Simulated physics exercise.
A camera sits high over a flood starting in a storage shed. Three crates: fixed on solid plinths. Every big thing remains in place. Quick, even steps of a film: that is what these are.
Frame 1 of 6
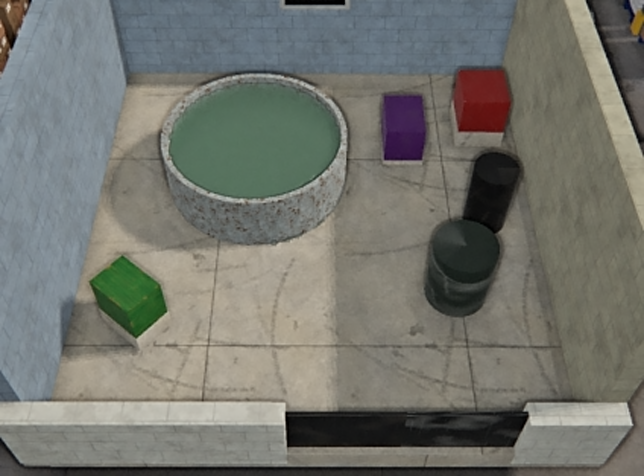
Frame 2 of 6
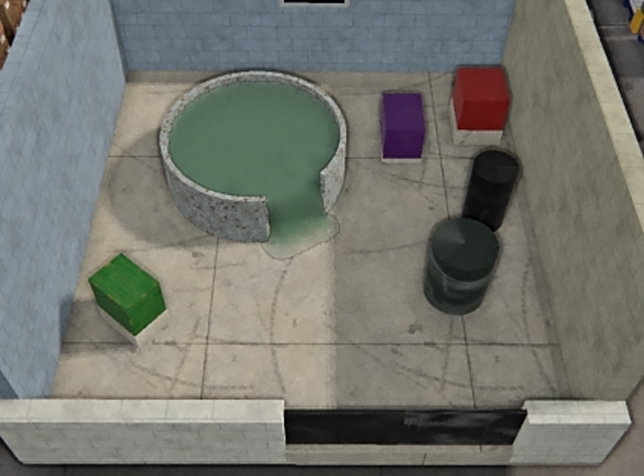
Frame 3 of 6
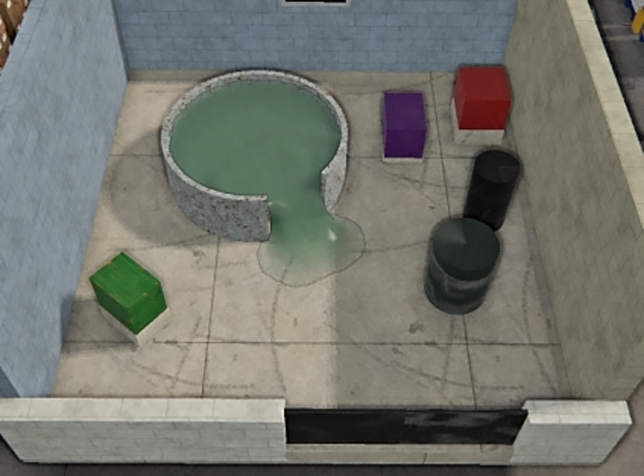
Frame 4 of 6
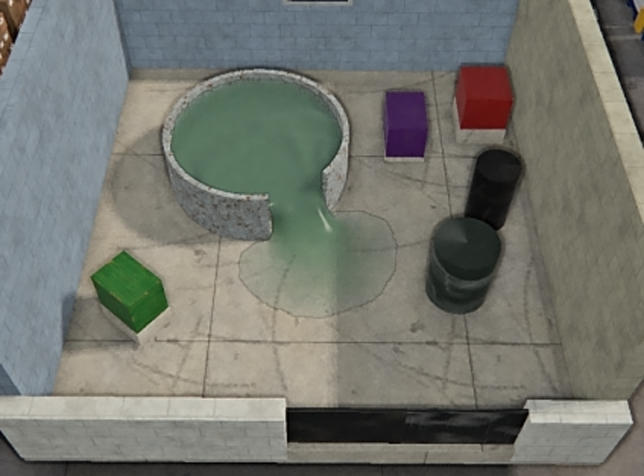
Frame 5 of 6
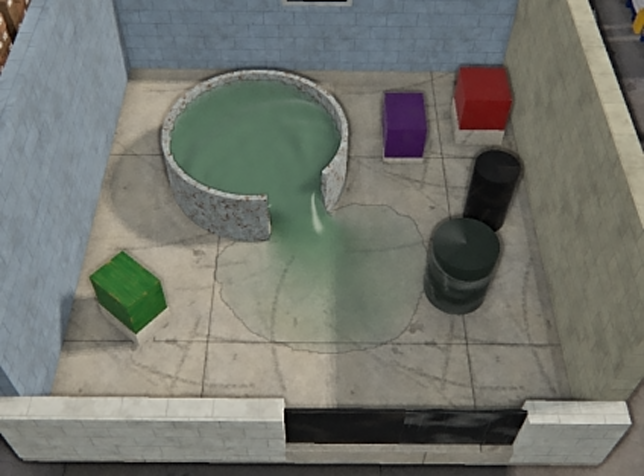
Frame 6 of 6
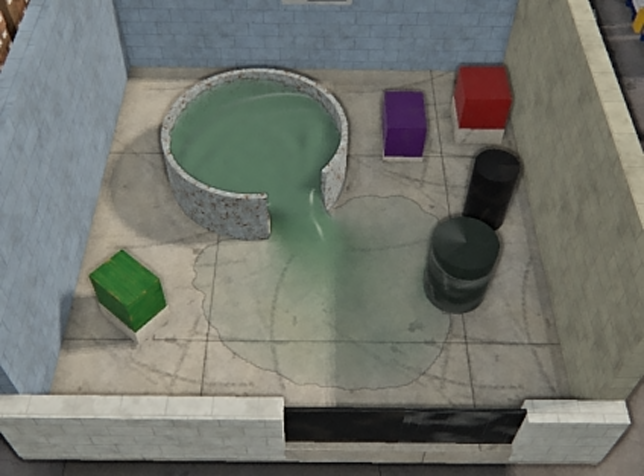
A round stone tank full of green water stood whole, then a gap opened in its front and water poured out, spreading across the floor in a widening puddle toward the front wall.
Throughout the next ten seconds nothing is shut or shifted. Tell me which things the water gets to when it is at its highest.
One by one: The green crate is safe from the water; the purple crate is caught by the water; the red crate is safe from the water.
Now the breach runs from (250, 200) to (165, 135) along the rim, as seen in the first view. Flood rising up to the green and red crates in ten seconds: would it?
Log: Green crate is doused; red crate stays clear.
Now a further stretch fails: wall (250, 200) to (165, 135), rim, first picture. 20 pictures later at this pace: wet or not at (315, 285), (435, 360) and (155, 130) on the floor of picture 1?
Obs. 1: Sodden; obs. 2: Sodden; obs. 3: Sodden.
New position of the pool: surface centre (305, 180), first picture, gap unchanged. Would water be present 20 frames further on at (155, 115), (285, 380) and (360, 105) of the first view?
Results in order - left untouched, swamped, left untouched.
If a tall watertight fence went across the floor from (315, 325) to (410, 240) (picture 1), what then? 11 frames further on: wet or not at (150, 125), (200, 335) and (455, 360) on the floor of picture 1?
As listed: Free of water, covered, not flooded.
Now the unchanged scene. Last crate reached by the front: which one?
The purple-painted one.
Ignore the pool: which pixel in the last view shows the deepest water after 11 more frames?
Deepest spot: Around (565, 430).
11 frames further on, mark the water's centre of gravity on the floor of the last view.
Estimate: (303, 233).
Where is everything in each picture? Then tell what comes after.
The round tank at (255, 138) is whole and still, in the first picture.
Water pours out at (296, 216) and has run to (333, 223), in the second picture.
Water pours out at (297, 217) and has run to (354, 255), in the third picture.
The front is at (371, 294), out from the gap at (299, 217), in the fourth picture.
The front is at (382, 338), out from the gap at (298, 217), in the fifth picture.
The front is at (410, 374), out from the gap at (297, 215), in the sixth picture.
A moment on, water covers 35 % of the floor; the green crate water round its plinth, the purple crate not reached, the red crate not reached.
Next, water covers 40 % of the floor; the green crate water round its plinth, the purple crate not reached, the red crate not reached.
Then, water covers 55 % of the floor; the green crate water round its plinth, the purple crate water round its plinth, the red crate water round its plinth.
Later, water covers 90 % of the floor; the green crate water round its plinth, the purple crate water round its plinth, the red crate water round its plinth.
In the end, water covers 100 % of the floor; the green crate stayed above the water, the purple crate was topped, the red crate stayed above the water.
